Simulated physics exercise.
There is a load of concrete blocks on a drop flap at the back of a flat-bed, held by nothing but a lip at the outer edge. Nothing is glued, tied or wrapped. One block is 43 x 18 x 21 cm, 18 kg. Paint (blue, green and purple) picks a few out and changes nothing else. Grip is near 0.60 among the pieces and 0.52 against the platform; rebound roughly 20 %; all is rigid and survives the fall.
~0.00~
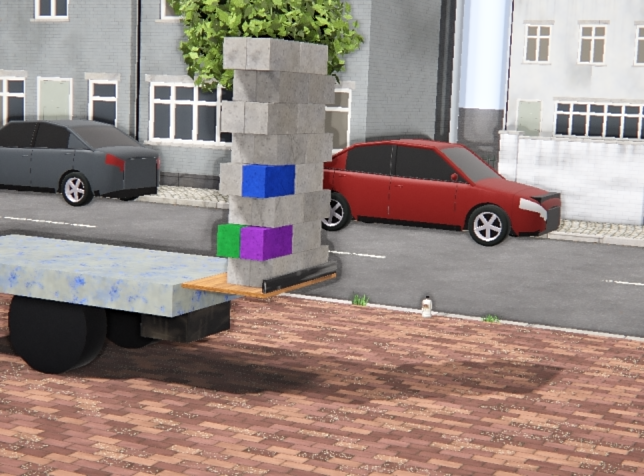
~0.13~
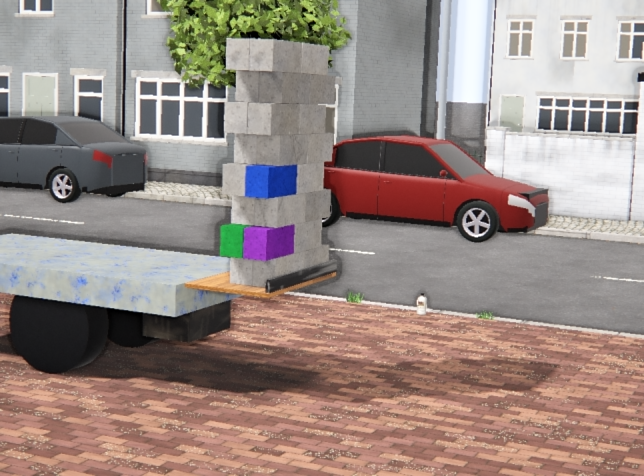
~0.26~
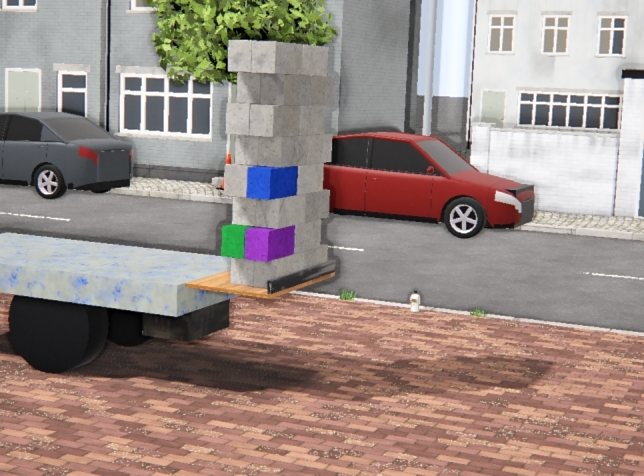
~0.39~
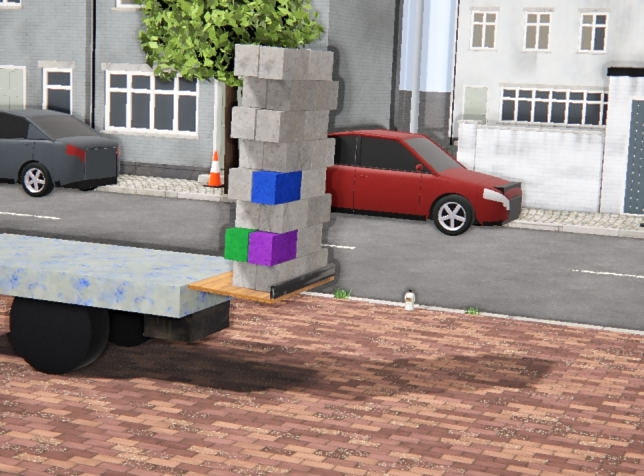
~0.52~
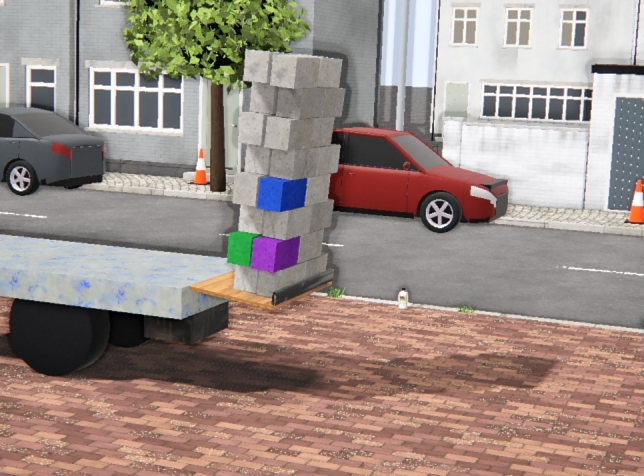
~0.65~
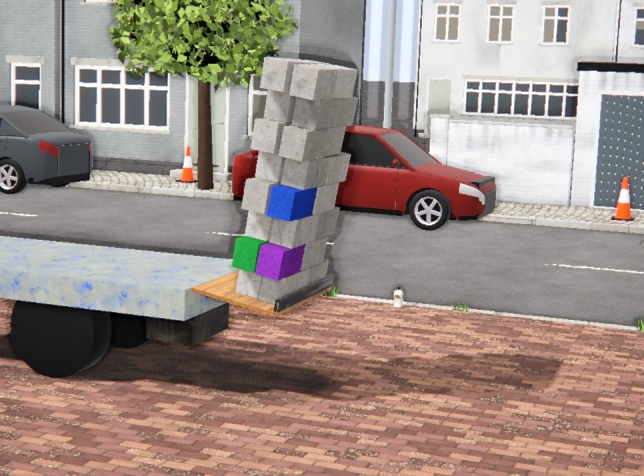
The footage shows a stack of grey blocks, with one green, one purple and one blue, standing on a wooden flap behind a flat-bed; the flap then slopes downward and the stack leans increasingly to the right.
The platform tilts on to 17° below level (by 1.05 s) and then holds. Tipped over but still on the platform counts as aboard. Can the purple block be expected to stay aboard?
The purple block drops off.
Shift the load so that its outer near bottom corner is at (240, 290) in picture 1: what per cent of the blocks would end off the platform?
In that case 80 per cent.
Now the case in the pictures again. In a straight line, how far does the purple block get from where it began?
About 105 cm.
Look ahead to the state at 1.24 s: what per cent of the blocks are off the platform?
At that moment 75 per cent.
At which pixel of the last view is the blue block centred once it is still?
At about (394, 404).
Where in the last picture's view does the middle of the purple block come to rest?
Near (317, 391).
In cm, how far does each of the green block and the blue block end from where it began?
Green 30, blue 170.
Around 0.88 s, slope 15°; 2 of the 32 blocks off the platform; purple block tipped 6°; blue block tipped 6°.
Around 1.24 s, slope 17°; 24 of the 32 blocks off the platform; purple block tipped 44°; green block tipped 47°.
Around 1.70 s, slope 17°; 26 of the 32 blocks off the platform; purple block on its side; green block on its side.
Finally (2.6 s), slope 17°; 26 of the 32 blocks off the platform; purple block on its side; green block on its side; blue block on its side. Seen by the last camera, middles, purple block near (317, 391), green block near (283, 271).
